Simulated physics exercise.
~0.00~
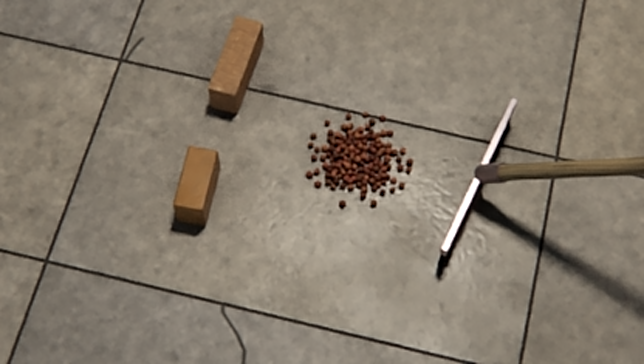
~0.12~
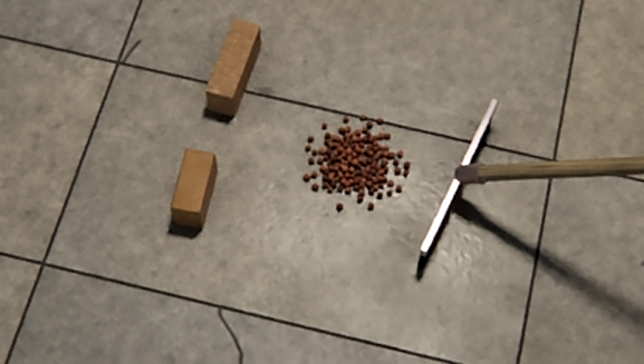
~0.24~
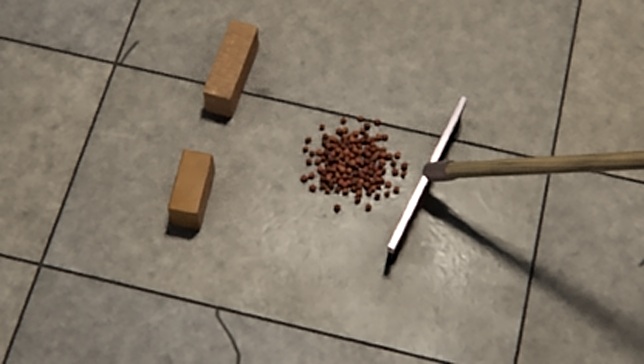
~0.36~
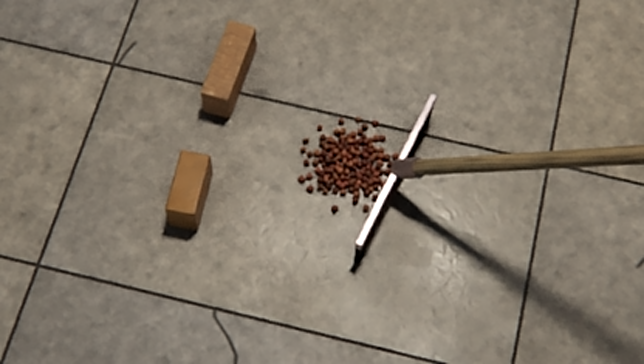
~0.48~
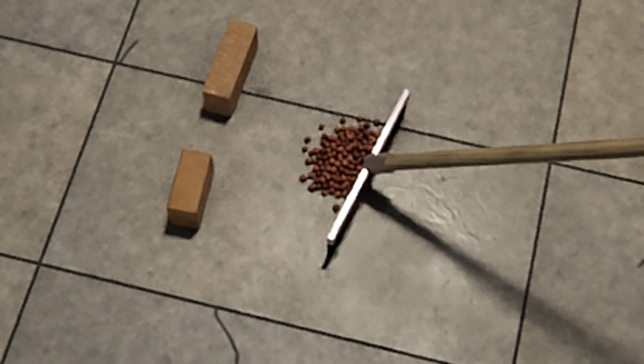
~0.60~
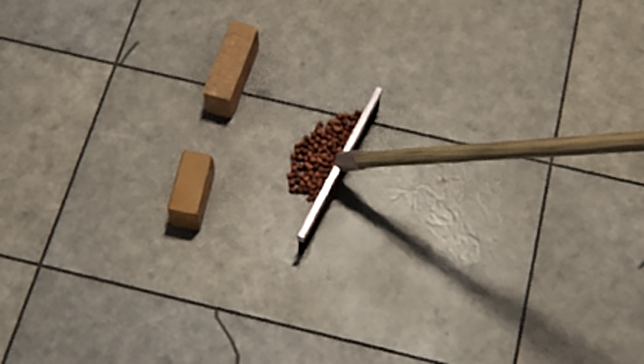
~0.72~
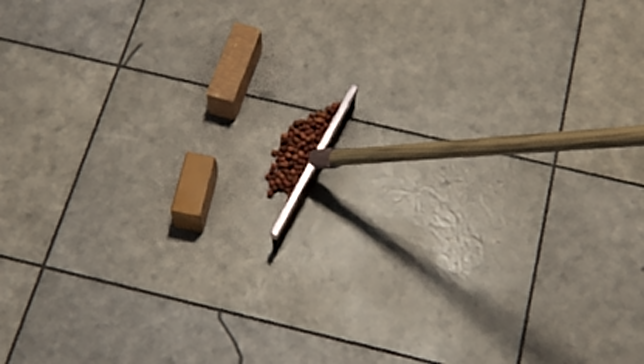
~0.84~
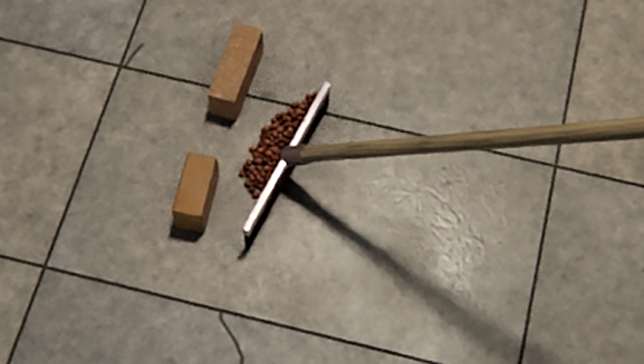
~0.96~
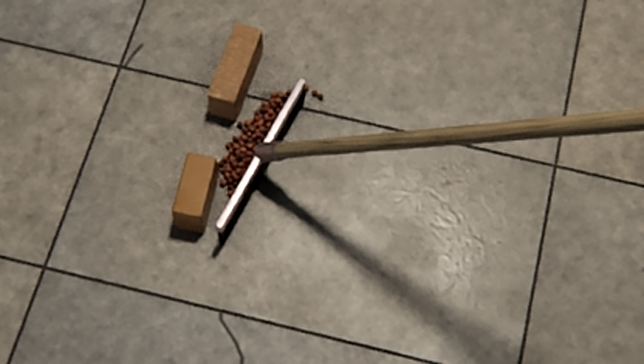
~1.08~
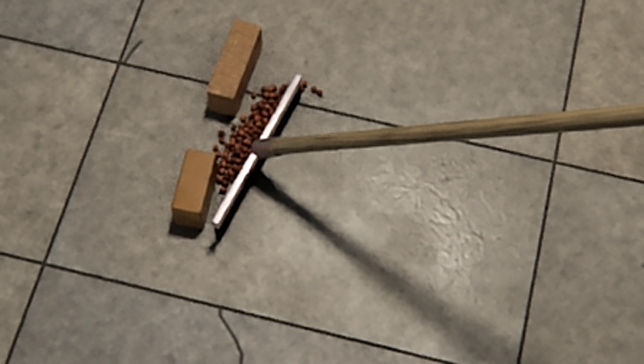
At first, a loose round pile of small reddish-brown clay pellets lies on a grey tiled floor, with two tan blocks to its left and a squeegee on a wooden handle to its right. The slanted blade slides left across the bare tile until it meets the pile. It then pushes the pellets left, packing them into a narrow band along its front edge. As the band nears the blocks, a few pellets slip out by the blade's upper end. The squeegee stops close to the blocks, with nearly all the pellets held up before them.
